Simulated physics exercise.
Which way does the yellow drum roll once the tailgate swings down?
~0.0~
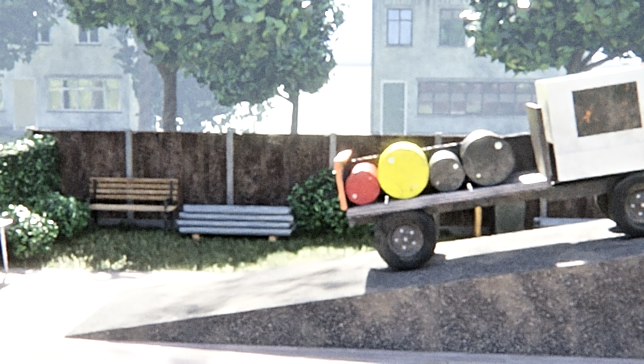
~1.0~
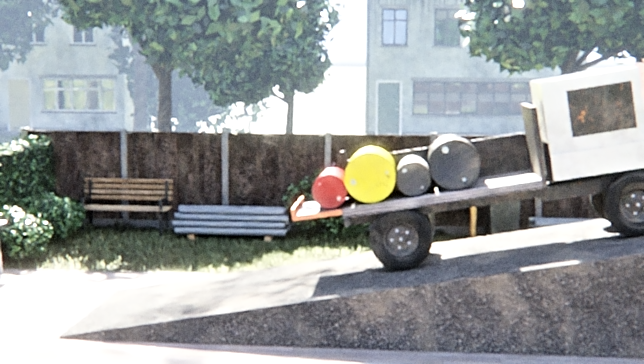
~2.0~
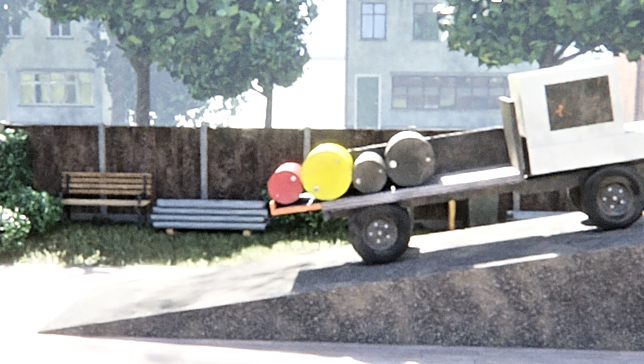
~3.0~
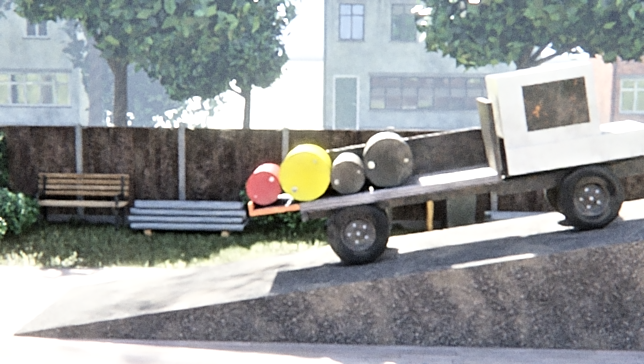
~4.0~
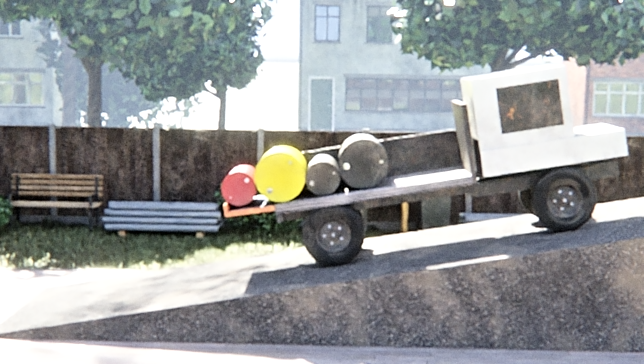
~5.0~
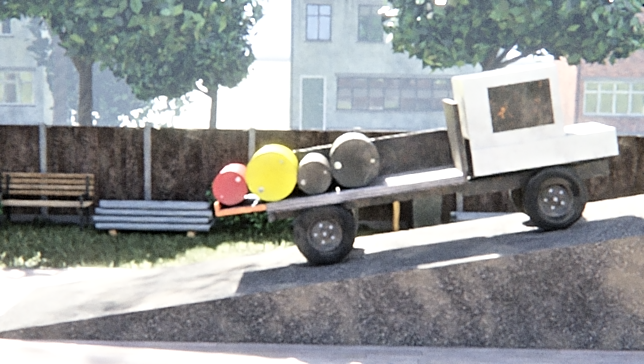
The yellow drum rolls to the left, down the sloping bed toward the lowered tailgate.
On a ramp, a truck's tailgate drops and four drums roll left but stay aboard.
